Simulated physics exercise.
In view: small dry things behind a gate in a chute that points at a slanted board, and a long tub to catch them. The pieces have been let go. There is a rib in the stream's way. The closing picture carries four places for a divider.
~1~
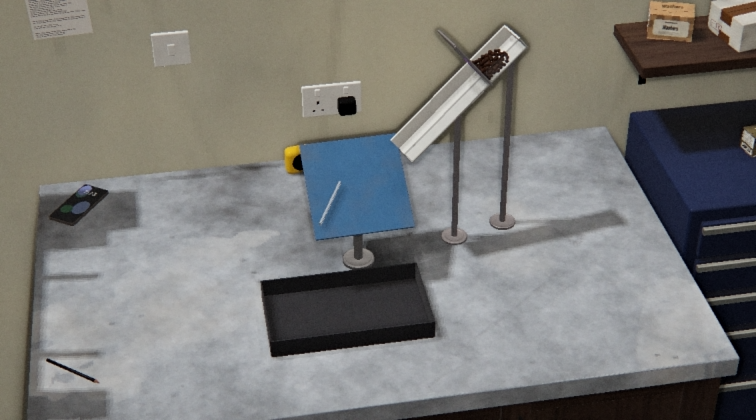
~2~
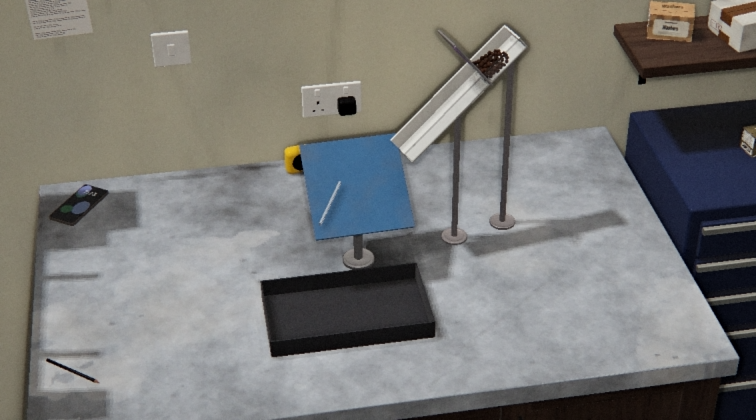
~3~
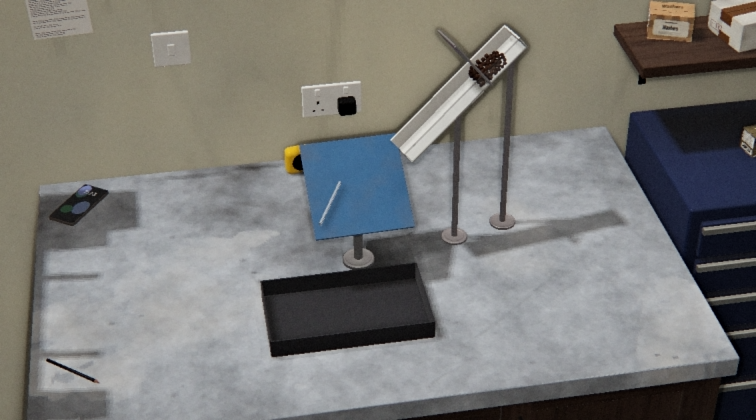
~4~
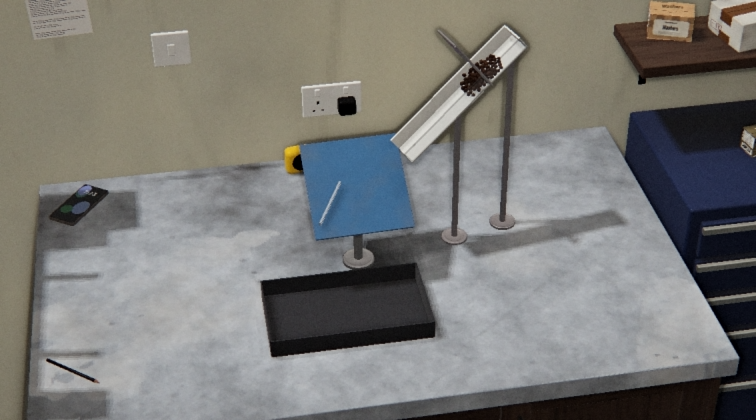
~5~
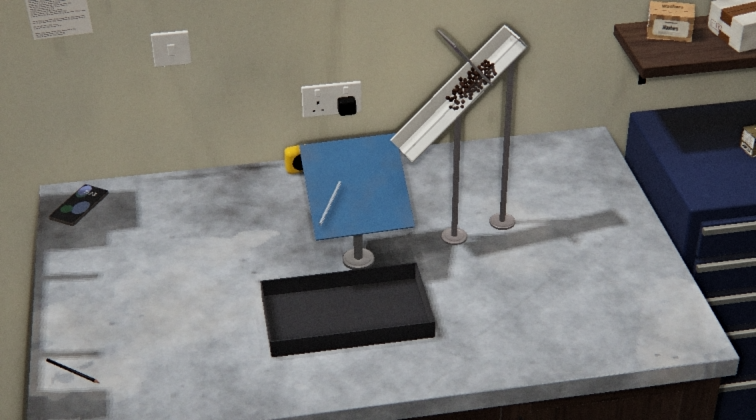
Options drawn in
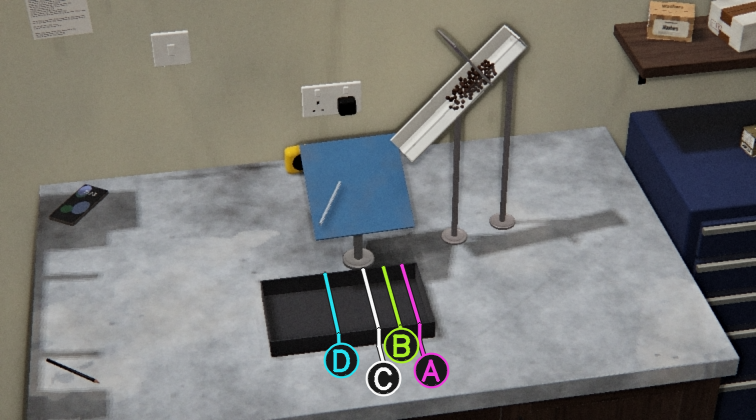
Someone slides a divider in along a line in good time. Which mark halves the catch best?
Best: D.
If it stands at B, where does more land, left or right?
Left.
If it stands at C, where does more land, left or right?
More lands on the left.
On the marked copy, line A crosses the front rim at (419, 323); line B crosses the front rim at (400, 326); line C crosses the front rim at (378, 328); line D crosses the front rim at (338, 333).
For line A, of what is caught, the whole lot on the left of the divider, none at all on the right.
For line B, of what is caught, all but a few on the left of the divider, only a few on the right.
For line C, of what is caught, the bulk on the left of the divider, a small share on the right.
For line D, of what is caught, close to a third on the left of the divider, close to two thirds on the right.
